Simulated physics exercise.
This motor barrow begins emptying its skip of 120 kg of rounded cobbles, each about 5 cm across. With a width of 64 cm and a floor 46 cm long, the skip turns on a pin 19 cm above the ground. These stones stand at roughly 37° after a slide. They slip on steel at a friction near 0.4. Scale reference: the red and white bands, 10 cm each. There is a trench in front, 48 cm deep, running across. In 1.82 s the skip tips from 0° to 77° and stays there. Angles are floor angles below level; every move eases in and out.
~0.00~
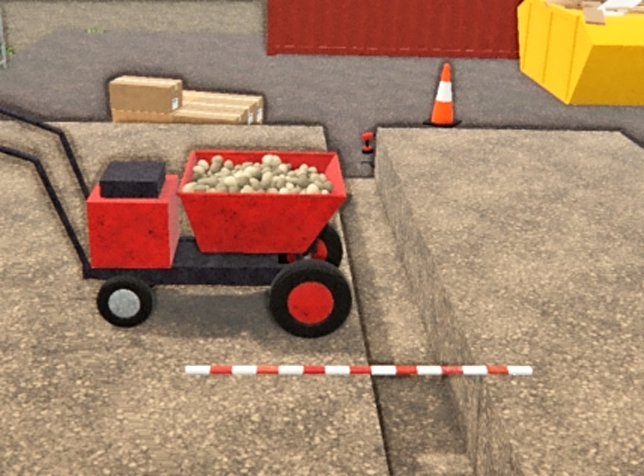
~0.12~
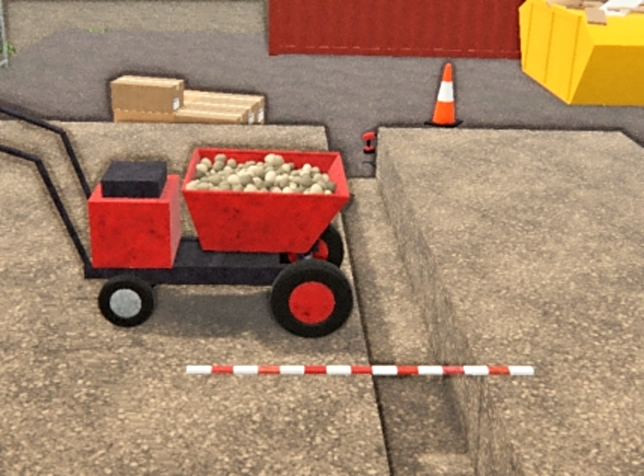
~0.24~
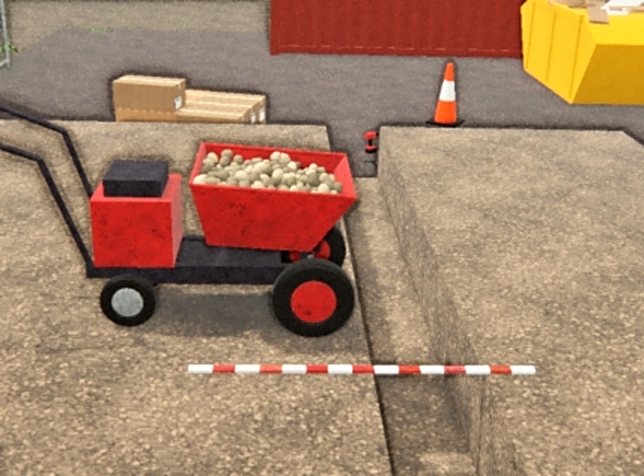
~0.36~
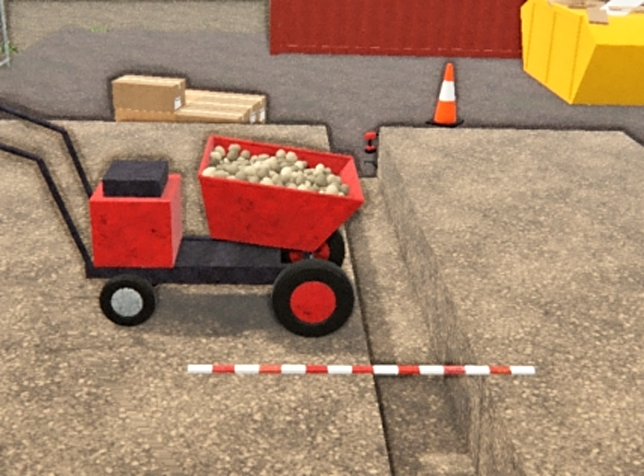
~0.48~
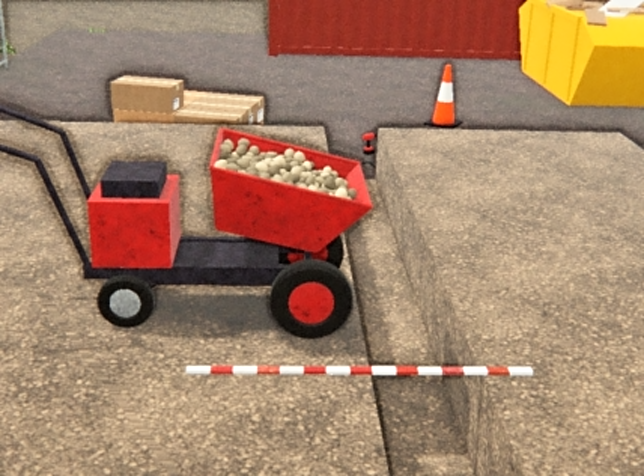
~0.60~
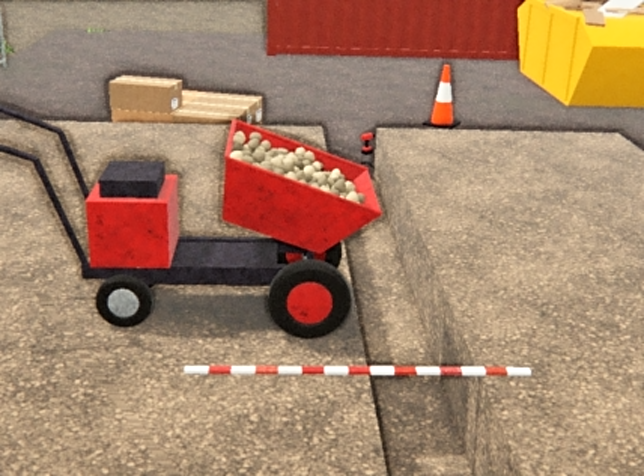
On a paved yard beside a trench, a red motor barrow slowly tilting its skip of rounded stones down toward the right.
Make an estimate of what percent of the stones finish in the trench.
About 75 percent.
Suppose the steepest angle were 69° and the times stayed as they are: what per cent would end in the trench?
Near 70 per cent then.
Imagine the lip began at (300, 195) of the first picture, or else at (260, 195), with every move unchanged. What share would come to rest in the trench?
Roughly 100 in a hundred from the first, 100 in a hundred from the second.
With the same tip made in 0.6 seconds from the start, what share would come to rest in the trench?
Estimate: About 45 %.
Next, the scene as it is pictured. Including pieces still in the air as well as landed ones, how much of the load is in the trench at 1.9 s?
Roughly 35% by that time.
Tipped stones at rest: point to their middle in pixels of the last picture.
I'd point somewhere around (426, 379).
After 1.4 s the floor is at 65°; 99 % in the skip, 1 % in the trench; the foremost stones are at (438, 273).
After 1.9 s the floor is at 77°; 48 % in the skip, 33 % in the trench, 19 % past the trench; the foremost stones are at (528, 316).
After 2.3 s the floor is at 77°; 23 % in the skip, 52 % in the trench, 25 % past the trench; the foremost stones are at (567, 325).
After 4.2 s the floor is at 77°; 0 % in the skip, 75 % in the trench, 25 % past the trench; the foremost stones are at (573, 324).
